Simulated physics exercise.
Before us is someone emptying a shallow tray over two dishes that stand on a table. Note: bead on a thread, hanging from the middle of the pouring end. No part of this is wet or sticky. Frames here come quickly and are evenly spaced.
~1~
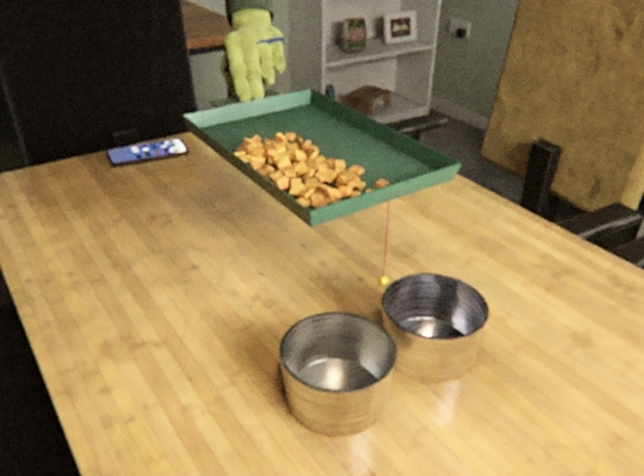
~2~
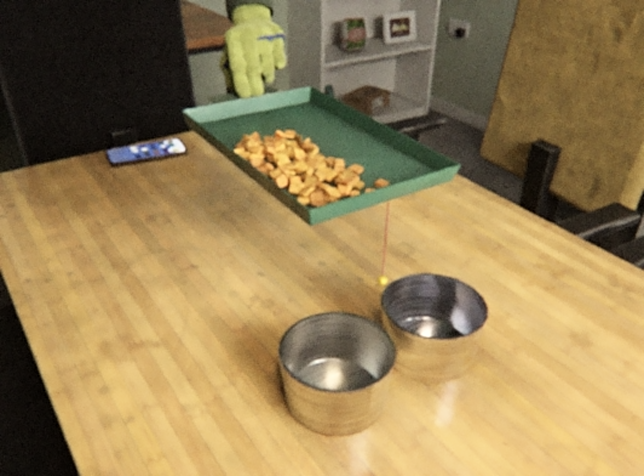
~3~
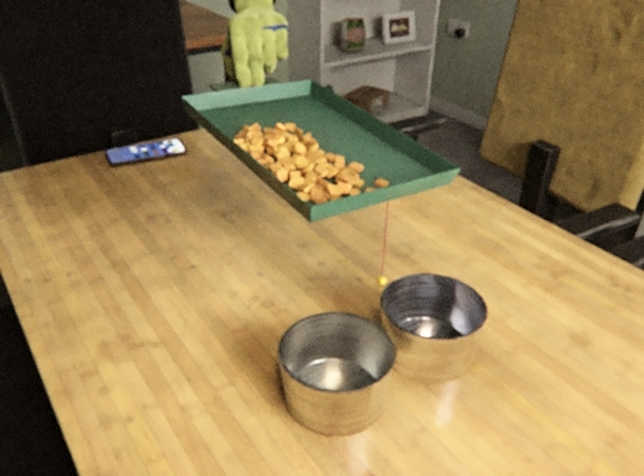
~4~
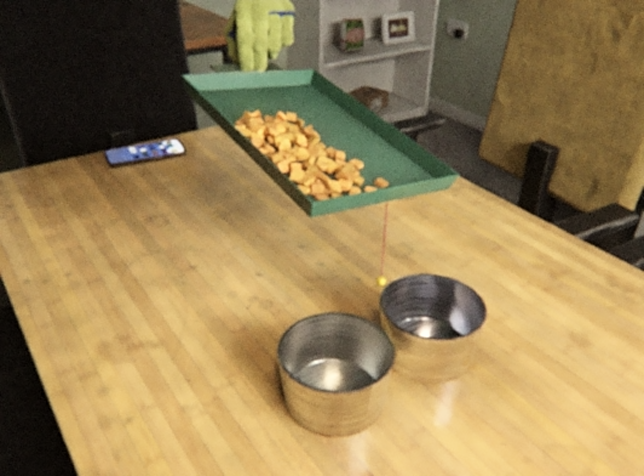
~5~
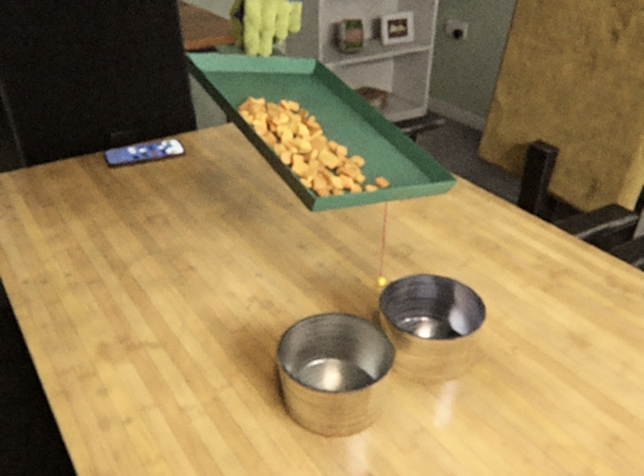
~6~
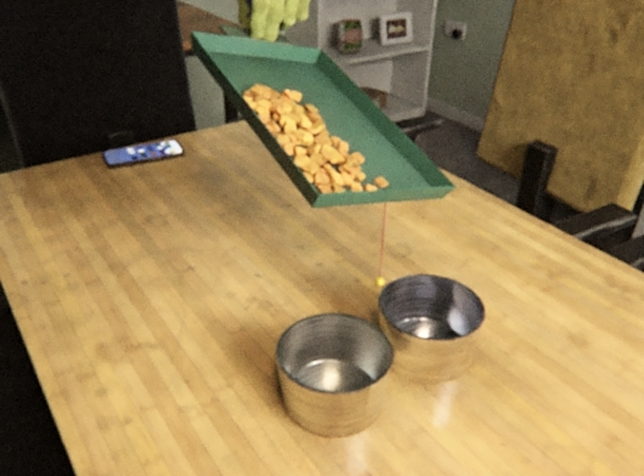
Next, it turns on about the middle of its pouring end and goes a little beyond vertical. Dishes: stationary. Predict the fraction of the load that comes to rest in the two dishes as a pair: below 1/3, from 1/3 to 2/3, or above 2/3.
Below 1/3.
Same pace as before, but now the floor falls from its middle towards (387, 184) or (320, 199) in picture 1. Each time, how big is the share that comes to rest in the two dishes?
70 per cent, then 80 per cent.
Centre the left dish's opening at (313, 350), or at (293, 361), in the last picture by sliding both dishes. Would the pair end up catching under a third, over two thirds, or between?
Under a third, then under a third.
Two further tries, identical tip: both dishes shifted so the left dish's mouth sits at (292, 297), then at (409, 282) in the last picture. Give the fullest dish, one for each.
Try one: The dish on the right-hand side; try two: The dish on the left-hand side.
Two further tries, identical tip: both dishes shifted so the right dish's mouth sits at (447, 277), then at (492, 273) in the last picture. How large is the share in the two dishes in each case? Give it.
In turn 90 and 20 in a hundred.
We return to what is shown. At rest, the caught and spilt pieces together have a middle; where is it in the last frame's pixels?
Somewhere around (424, 310) in the final view.
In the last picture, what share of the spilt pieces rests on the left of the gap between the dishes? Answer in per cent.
Near 10 %.
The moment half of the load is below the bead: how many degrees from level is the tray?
Angle: Approx. 95 degrees.
Shortly afterwards, tray tipped steeply; the bulk on the tray; only a few outside both; a little in the air.
Next, tray tipped past a quarter turn; near a quarter on the tray; near a quarter in the right dish; near half outside both; a little in the air.
Some moments later, tray tipped past a quarter turn; near a quarter in the right dish; the bulk outside both.
In the end, tray tipped past a quarter turn; none at all in the left dish; near a quarter in the right dish; the bulk outside both.
